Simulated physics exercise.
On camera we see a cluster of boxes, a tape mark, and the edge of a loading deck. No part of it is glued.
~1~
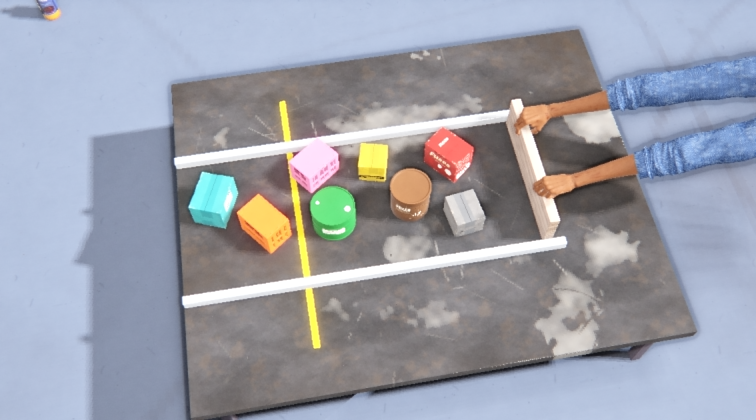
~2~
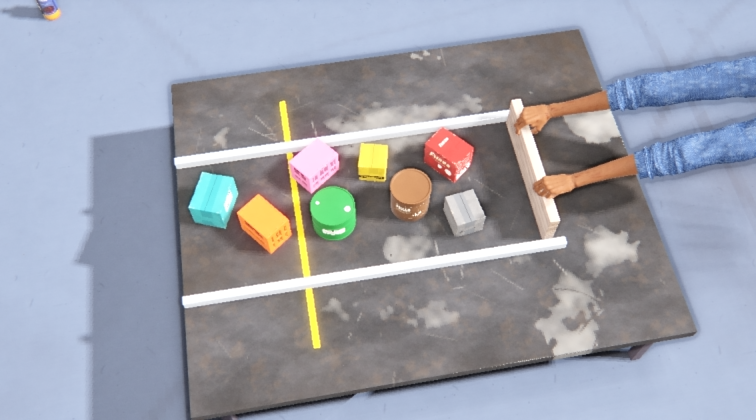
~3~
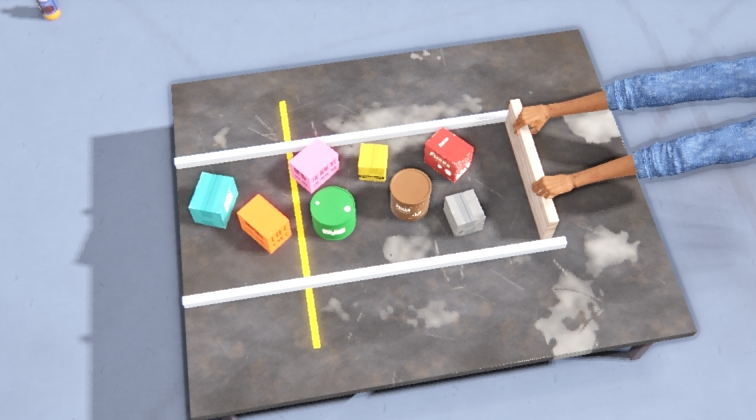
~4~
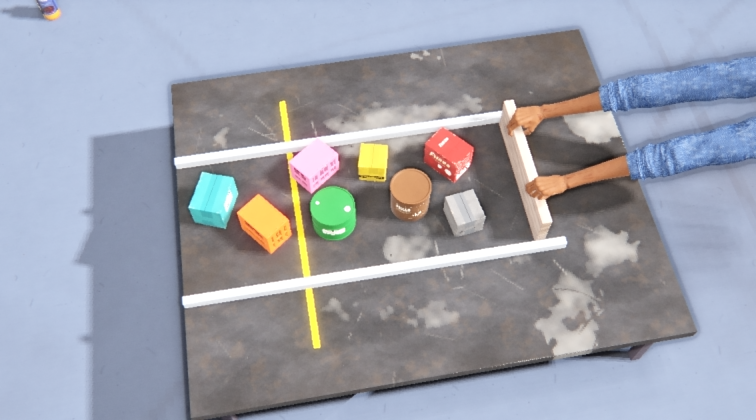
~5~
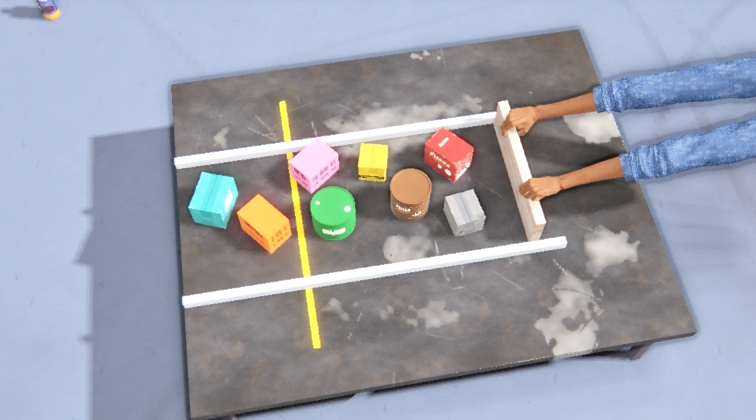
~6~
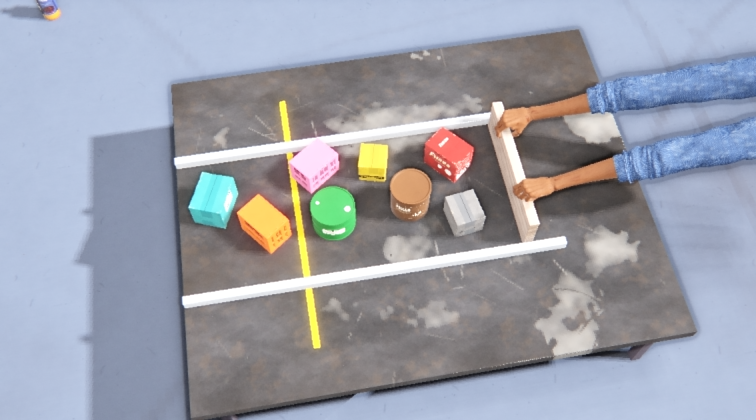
In this clip, two hands slide a pale plank slightly leftward between white rails on a dark tabletop, while the colourful boxes and the green and brown round containers near a yellow tape line stay still.
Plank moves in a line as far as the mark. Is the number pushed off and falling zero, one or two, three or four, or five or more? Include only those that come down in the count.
It is zero.
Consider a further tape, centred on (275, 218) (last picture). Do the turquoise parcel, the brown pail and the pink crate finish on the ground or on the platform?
The turquoise parcel goes over, the brown pail stays on, the pink crate does not fall.
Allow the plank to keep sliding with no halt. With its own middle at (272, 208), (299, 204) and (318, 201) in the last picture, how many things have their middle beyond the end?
First 1, then 0, then 0.
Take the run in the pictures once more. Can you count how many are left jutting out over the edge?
1 is the number.
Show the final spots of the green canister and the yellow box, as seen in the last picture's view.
The first comes to rest at (248, 239), and the second at (252, 181).
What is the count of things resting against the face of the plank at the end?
It's 3 of them.
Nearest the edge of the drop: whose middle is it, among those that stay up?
The turquoise parcel ends nearest.
Early on, none off yet; turquoise parcel at rest near (214, 200); orange crate at rest near (265, 224); pink crate at rest near (314, 166).
Finally, the number that fall off is zero.
